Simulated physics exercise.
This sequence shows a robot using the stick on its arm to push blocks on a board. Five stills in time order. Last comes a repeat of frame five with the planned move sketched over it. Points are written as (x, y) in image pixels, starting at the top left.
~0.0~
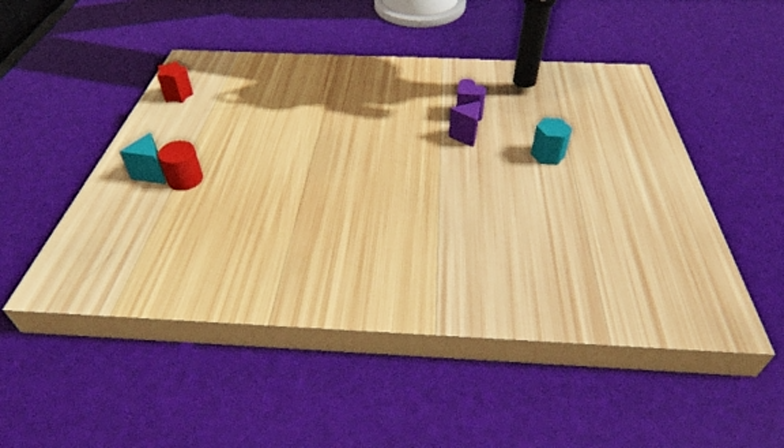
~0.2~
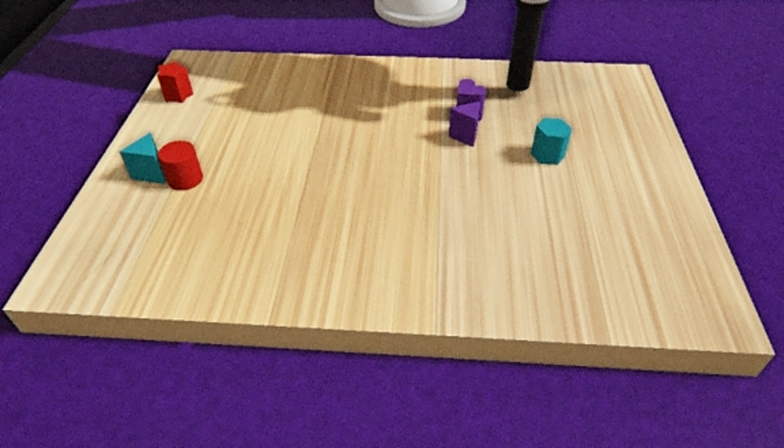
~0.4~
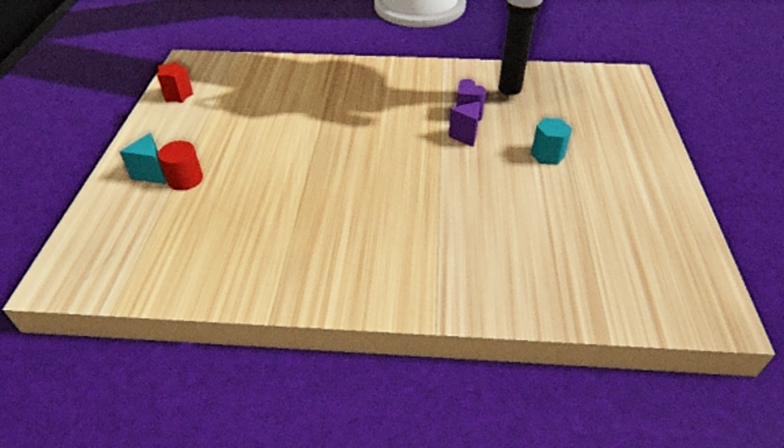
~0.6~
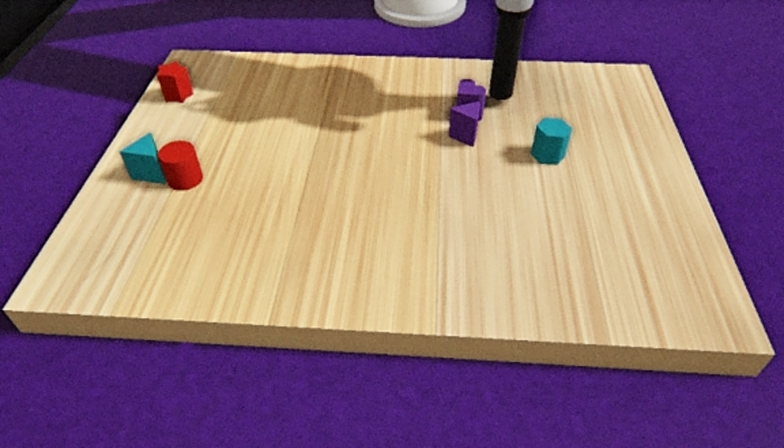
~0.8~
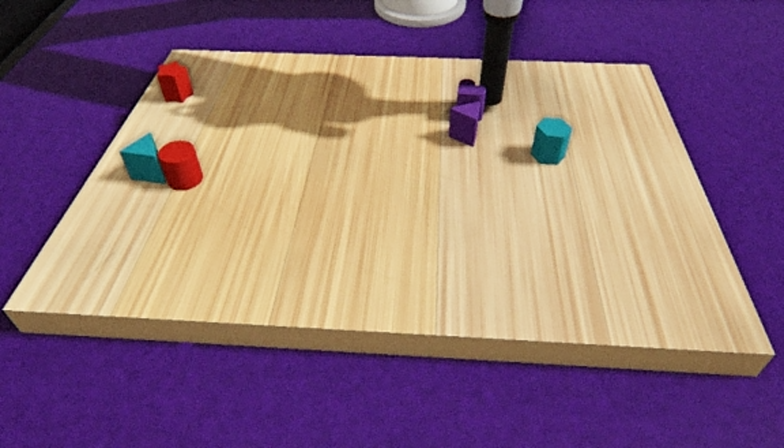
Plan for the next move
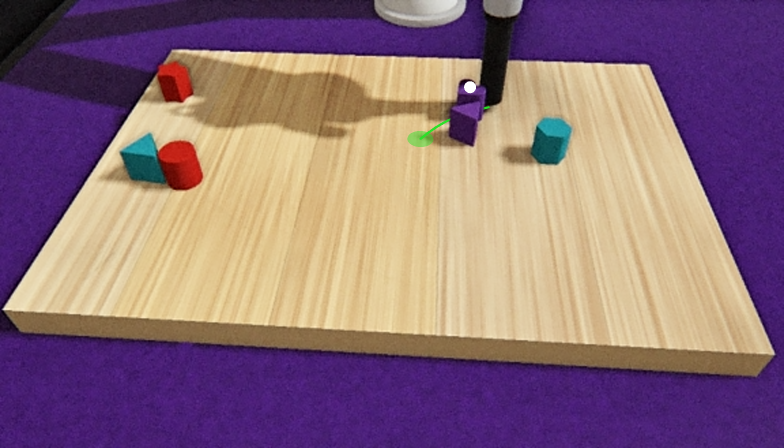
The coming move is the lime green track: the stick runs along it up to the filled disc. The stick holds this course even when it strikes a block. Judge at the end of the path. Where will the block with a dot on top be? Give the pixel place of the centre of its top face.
Its top middle will sit at (400, 117).
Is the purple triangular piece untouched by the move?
I believe so.
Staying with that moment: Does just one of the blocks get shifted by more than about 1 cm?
Yes
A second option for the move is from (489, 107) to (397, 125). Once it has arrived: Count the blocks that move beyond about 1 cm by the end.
Shifted over 1 cm: One.
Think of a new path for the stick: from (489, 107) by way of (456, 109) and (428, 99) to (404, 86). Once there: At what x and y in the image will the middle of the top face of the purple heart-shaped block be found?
The spot you're after is about (448, 93) in the image.
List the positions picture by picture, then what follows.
In the first frame, tip of the stick at (524, 82), middles of tops, purple triangular piece at (469, 109), purple heart-shaped block at (470, 87).
In the second frame, stick at (518, 85), nothing pushed.
In the third frame, stick at (510, 89), nothing pushed.
In the fourth frame, stick at (501, 94), nothing pushed.
In the fifth frame, stick at (490, 99), purple triangular piece at (469, 109), purple heart-shaped block at (470, 87).
The line goes from (489, 107) via (463, 114) and (440, 125), ending at (420, 139); the dot is on the purple heart-shaped block.
On the path given first. One third of the way, stick at (464, 106); purple heart-shaped block at (448, 94).
Two thirds of the way, stick at (440, 117); purple heart-shaped block at (423, 105).
At the end, stick at (421, 131); purple triangular piece unmoved; purple heart-shaped block at (400, 117).
